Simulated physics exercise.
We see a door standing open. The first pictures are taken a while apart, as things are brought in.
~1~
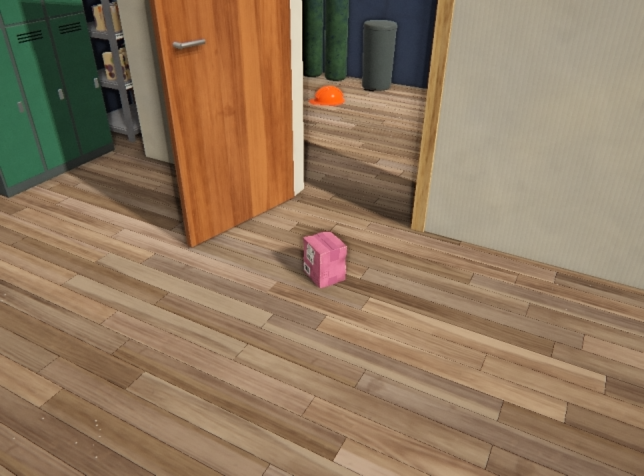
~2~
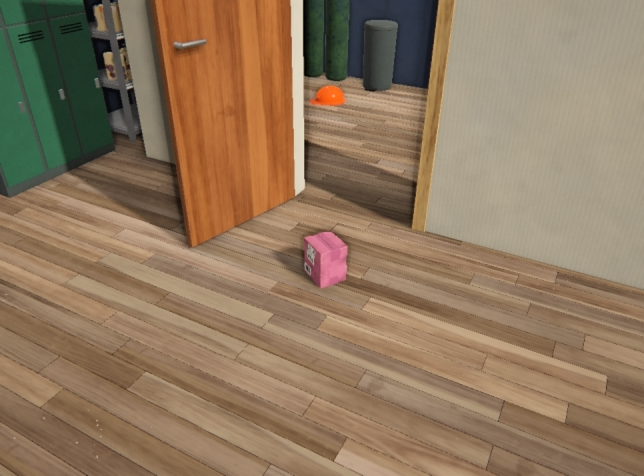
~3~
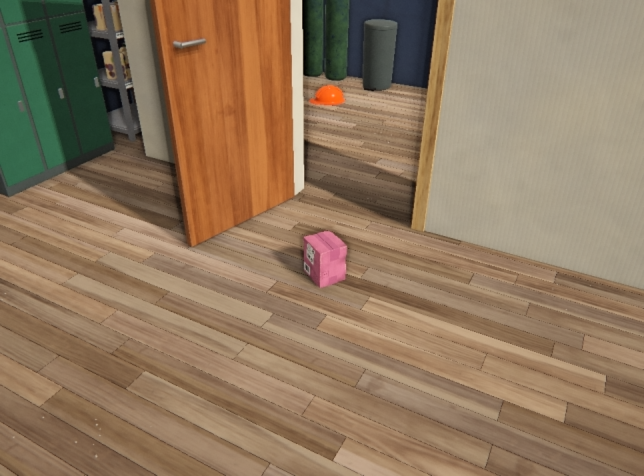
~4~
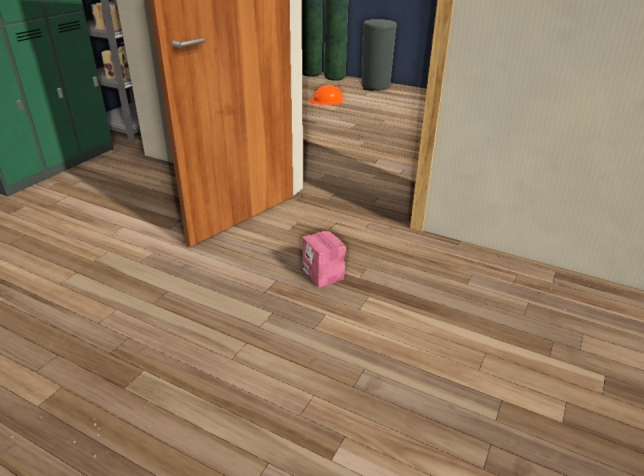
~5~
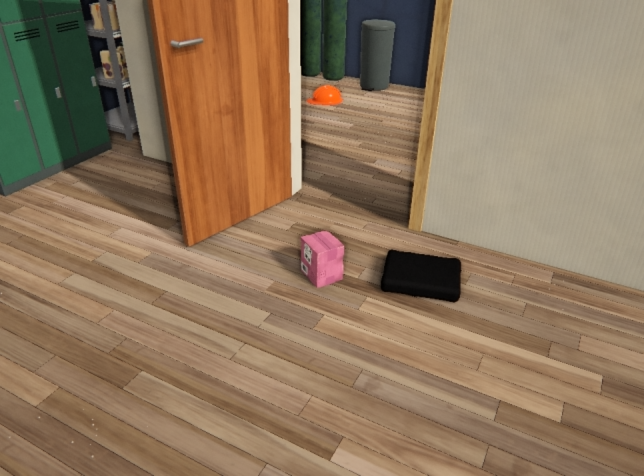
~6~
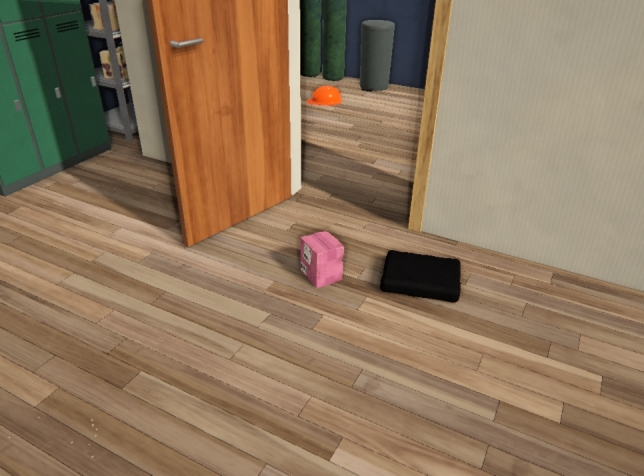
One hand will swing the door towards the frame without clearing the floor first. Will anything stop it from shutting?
The door closes.
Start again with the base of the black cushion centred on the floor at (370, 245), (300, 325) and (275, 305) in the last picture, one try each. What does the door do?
First try: It is blocked; second try: It shuts; third try: It reaches the frame.
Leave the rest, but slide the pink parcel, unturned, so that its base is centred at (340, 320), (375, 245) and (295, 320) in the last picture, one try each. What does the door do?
In the first case it closes; in the second case it jams; in the third case it shuts.
Then, 0.70 s later than the last frame, door at 83°.
Then, 1.30 s later than the last frame, door at 54°; pink parcel moved a little.
Then, 1.60 s later than the last frame, door at 39°; pink parcel moved a little.
Then, 2.10 s later than the last frame, door at 14°; pink parcel moved a little.
When it is over, door at 0°; both as before. End places, in pixels of the last picture, black cushion near (421, 275).
